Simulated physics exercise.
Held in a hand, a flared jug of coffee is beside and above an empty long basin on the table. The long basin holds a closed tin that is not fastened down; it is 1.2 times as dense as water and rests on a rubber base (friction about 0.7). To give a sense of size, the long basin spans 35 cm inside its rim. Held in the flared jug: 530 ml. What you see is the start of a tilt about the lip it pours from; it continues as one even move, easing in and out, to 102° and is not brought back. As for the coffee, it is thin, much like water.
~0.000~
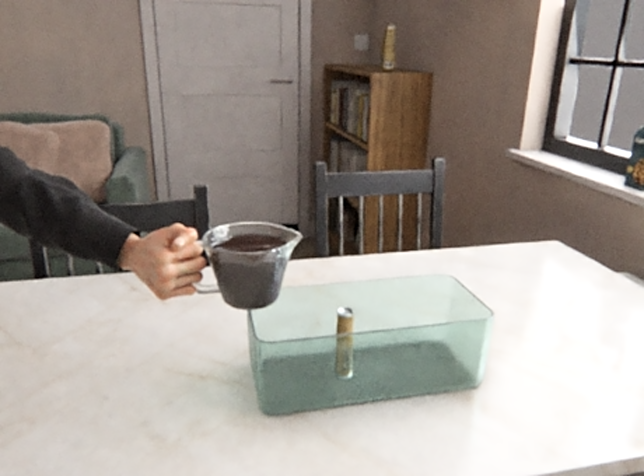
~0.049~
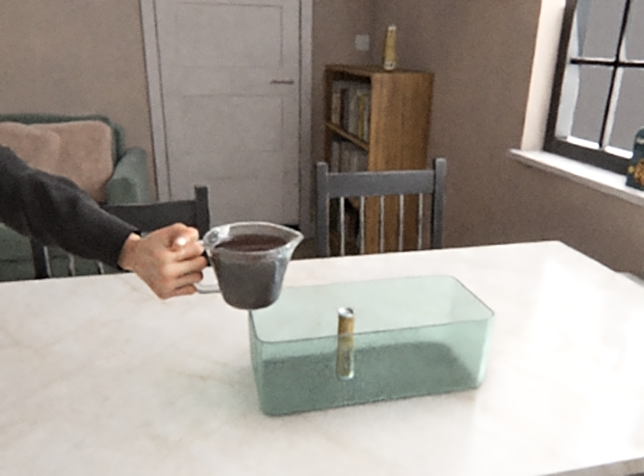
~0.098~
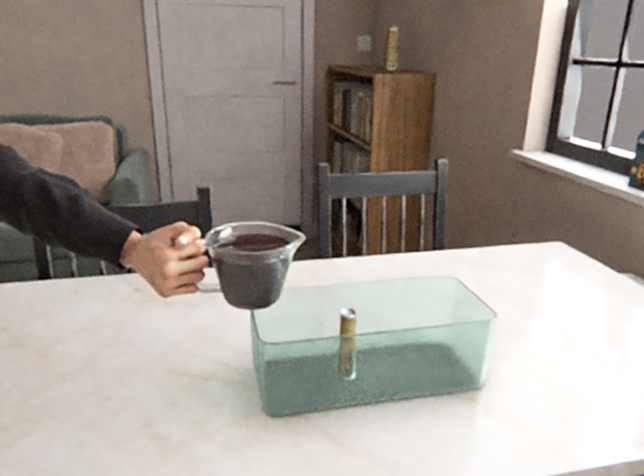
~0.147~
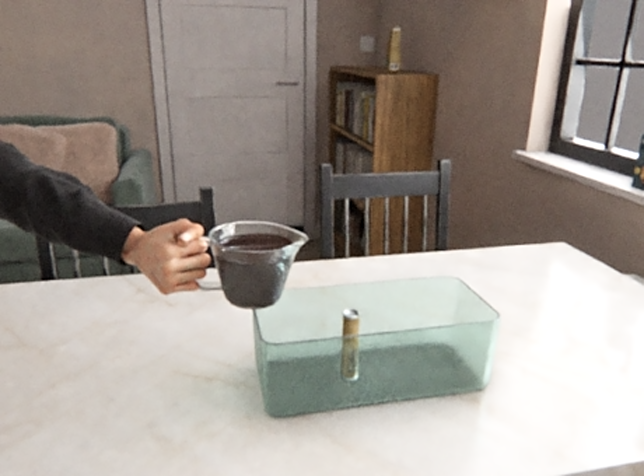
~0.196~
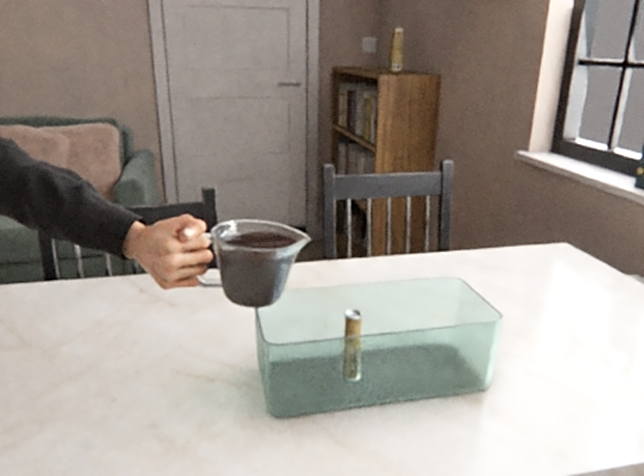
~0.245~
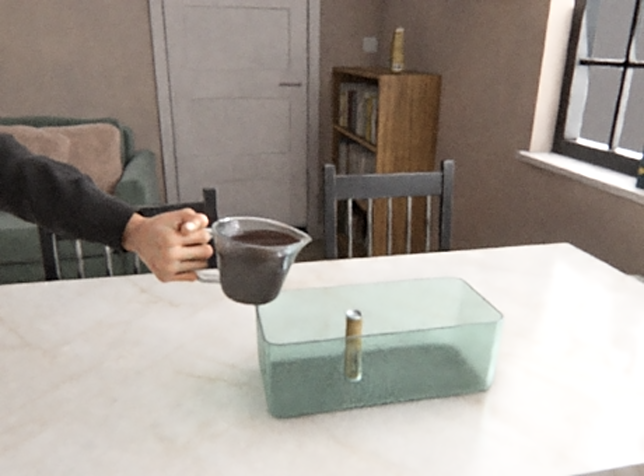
To begin with, a hand holds a glass jug of dark coffee level, above and beside the left end of a long, clear greenish basin on a pale table, with a small tin standing inside the basin. The hand then slowly tilts the jug slightly to the right, the coffee staying inside it.
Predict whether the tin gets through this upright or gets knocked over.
My bet is it never capsizes.
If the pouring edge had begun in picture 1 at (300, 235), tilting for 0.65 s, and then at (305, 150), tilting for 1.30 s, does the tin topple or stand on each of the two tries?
In the first try it remains standing; in the second it remains standing.
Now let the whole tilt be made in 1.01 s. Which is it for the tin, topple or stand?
Outcome - the tin remains standing.
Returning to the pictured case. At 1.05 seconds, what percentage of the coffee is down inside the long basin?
Reading: Approx. 66 %.
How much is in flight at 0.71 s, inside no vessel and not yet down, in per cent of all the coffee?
Near 22 in a hundred.
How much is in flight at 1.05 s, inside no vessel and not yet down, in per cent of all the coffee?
Around 22 percent of it is airborne.
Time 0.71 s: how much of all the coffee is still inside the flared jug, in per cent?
Around 70 in a hundred.
After 0.71 s the tilt is 59° and 70 per cent is still to pour; the tin stands where it began.
After 1.05 s the tilt is 93° and 12 per cent is still to pour; the tin stands where it began.
After 1.41 s the tilt is 102° and 0 per cent is still to pour; the tin stands where it began.
After 1.80 s the tilt is 102° and 0 per cent is still to pour; the tin stands where it began.
In the end the tin stands where it began.
